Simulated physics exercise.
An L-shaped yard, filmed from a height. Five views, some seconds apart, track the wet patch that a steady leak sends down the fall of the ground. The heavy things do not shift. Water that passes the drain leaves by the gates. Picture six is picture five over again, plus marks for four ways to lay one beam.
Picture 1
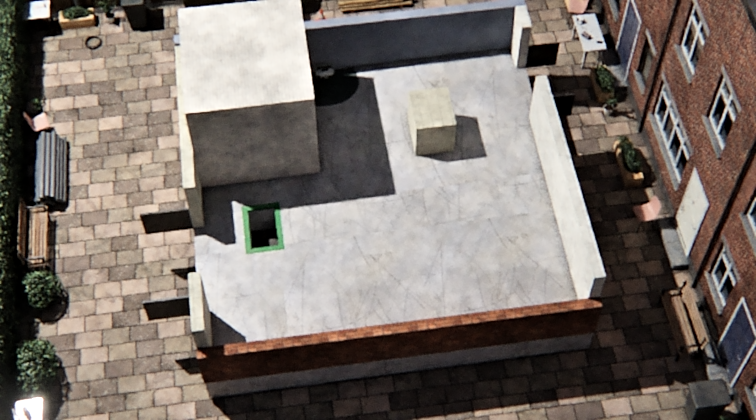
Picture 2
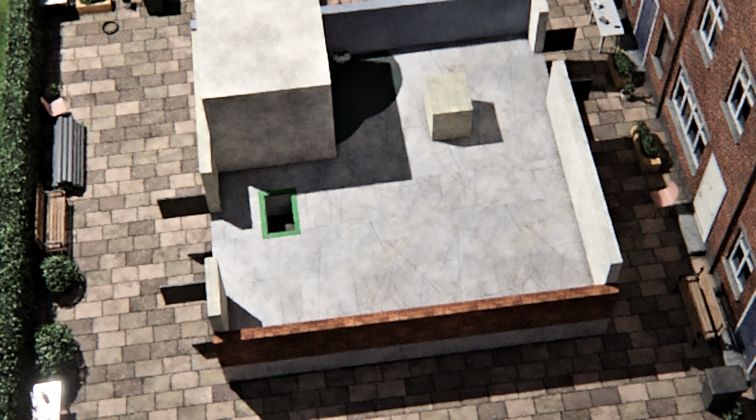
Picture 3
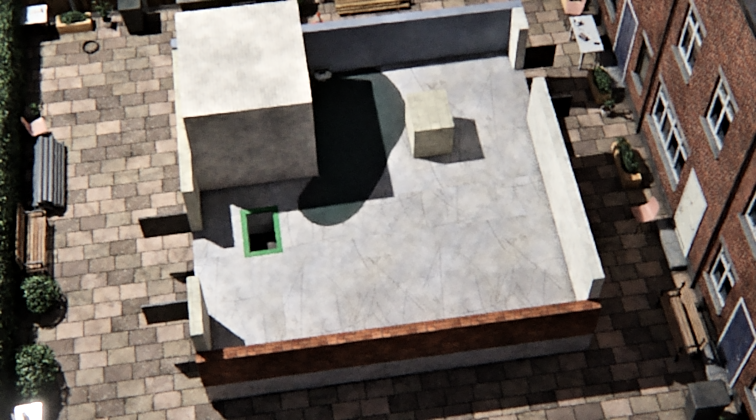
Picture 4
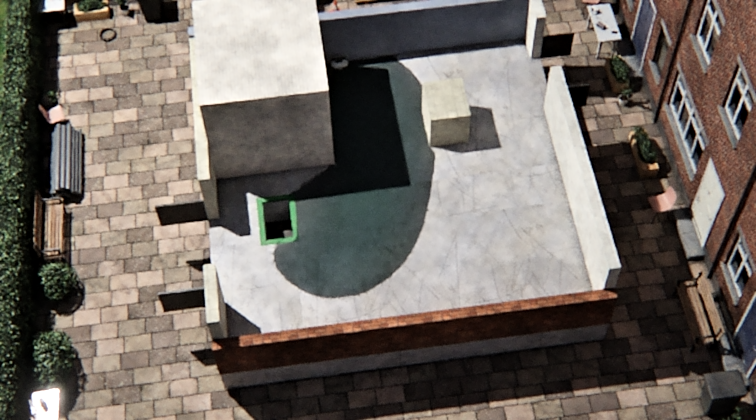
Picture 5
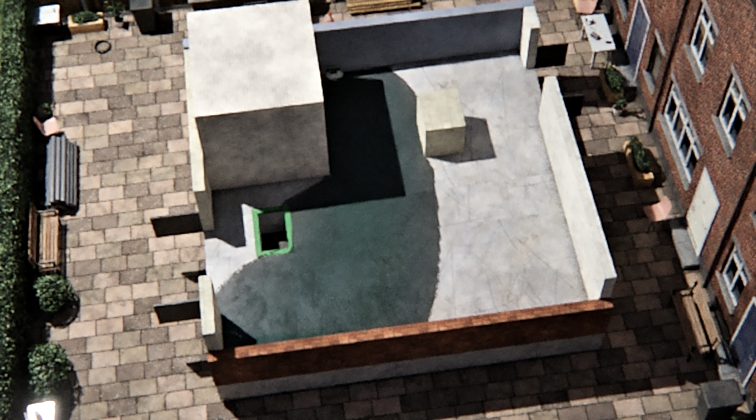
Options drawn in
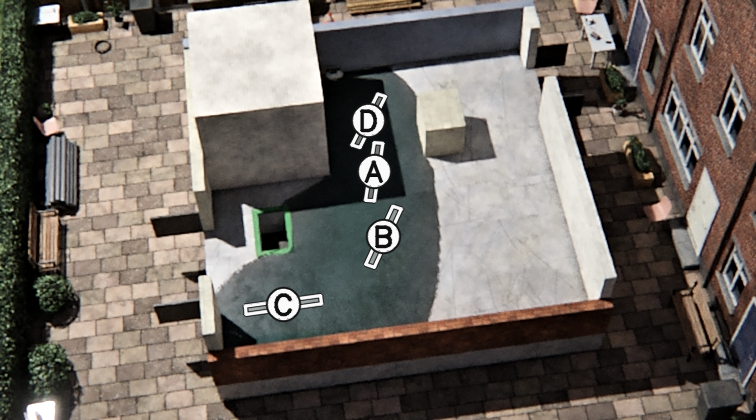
The video shows a walled, L-shaped yard from above as dark water spreads from near the top wall, curves around the large pale block, reaches the green-edged drain pit, and covers the lower left ground toward the brick-topped wall.
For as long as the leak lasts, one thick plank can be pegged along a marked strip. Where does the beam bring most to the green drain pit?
Best: A.
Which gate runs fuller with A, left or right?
The left one.
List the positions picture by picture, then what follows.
Outfall at (324, 67); green drain pit at (263, 228); open gate at (207, 267); open gate at (522, 93); water covers 2 % of the ground and shows as far out as (316, 102); green drain pit still dry.
Water covers 7 % of the ground and shows as far out as (339, 134); green drain pit still dry.
Water covers 15 % of the ground and shows as far out as (326, 220); green drain pit still dry.
Water covers 31 % of the ground and shows as far out as (342, 292); green drain pit taking water.
Water covers 46 % of the ground and shows as far out as (223, 339); green drain pit taking water.
On the marked copy, A from (370, 200) to (378, 143); B from (370, 265) to (397, 207); C from (245, 310) to (321, 299); D from (355, 146) to (381, 95).
If A is chosen, about 17 % of the stream runs into the green drain pit, about 81 % out by the gates.
If B is chosen, about 11 % of the stream runs into the green drain pit, about 85 % out by the gates.
If C is chosen, about 10 % of the stream runs into the green drain pit, about 83 % out by the gates.
If D is chosen, about 12 % of the stream runs into the green drain pit, about 85 % out by the gates.
